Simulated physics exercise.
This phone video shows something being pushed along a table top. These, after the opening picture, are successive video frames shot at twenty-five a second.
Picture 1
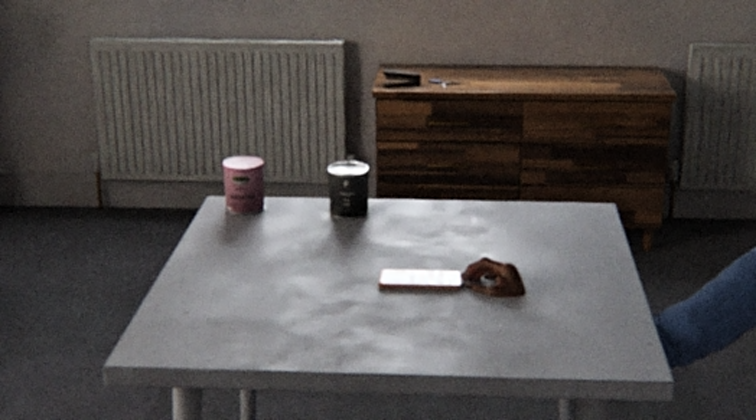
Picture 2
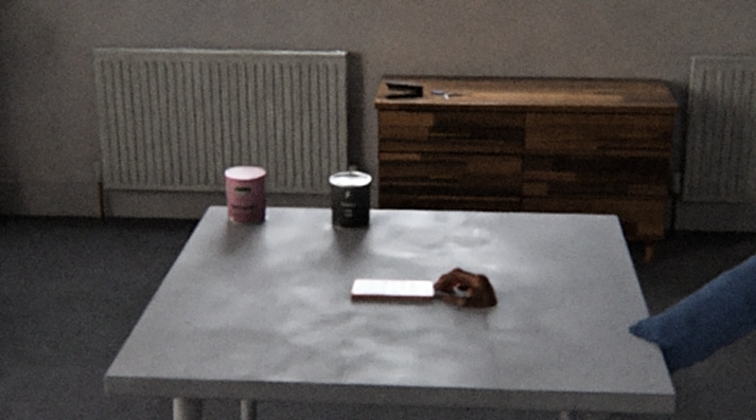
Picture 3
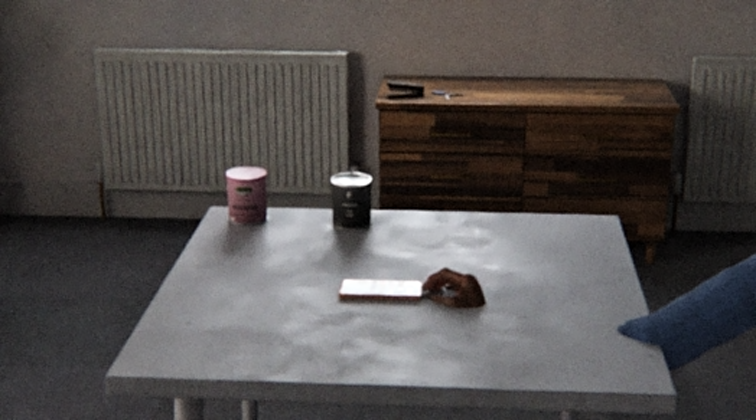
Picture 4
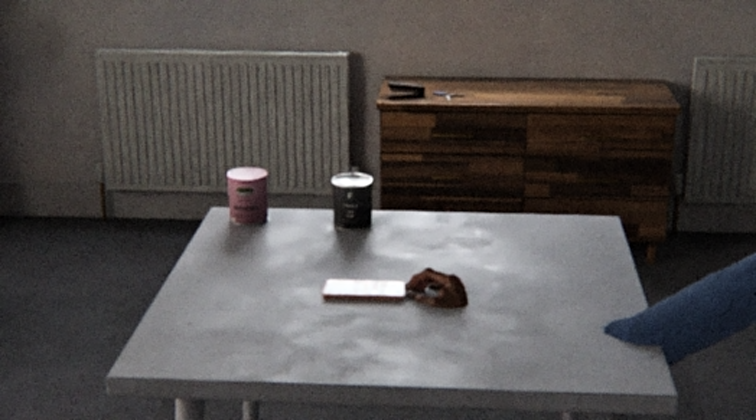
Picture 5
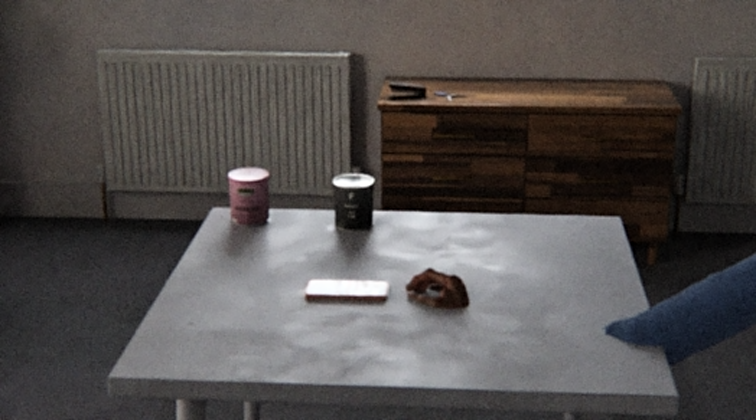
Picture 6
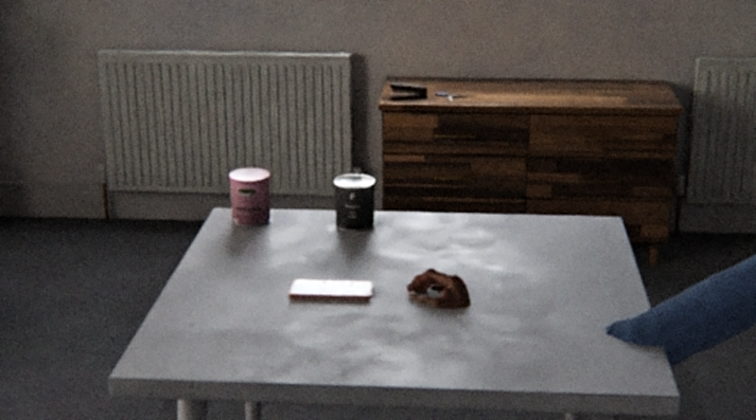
A hand in a blue sleeve pushed an orange phone leftward across a gray table, past two small tins at the back, and then the phone slid a little farther left, away from the hand.
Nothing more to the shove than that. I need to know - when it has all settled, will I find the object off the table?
No: Oh, it hangs on to the table this time.
Then, 0.10 s on from there, orange phone shifted about its own width near (299, 289).
Then, 0.20 s on from there, orange phone shifted about its own width near (281, 289).
Then, 0.70 s on from there, orange phone shifted about its own width near (276, 288).
In the end, moved from the start, orange phone. At the end, from the last picture's camera, orange phone near (276, 288).
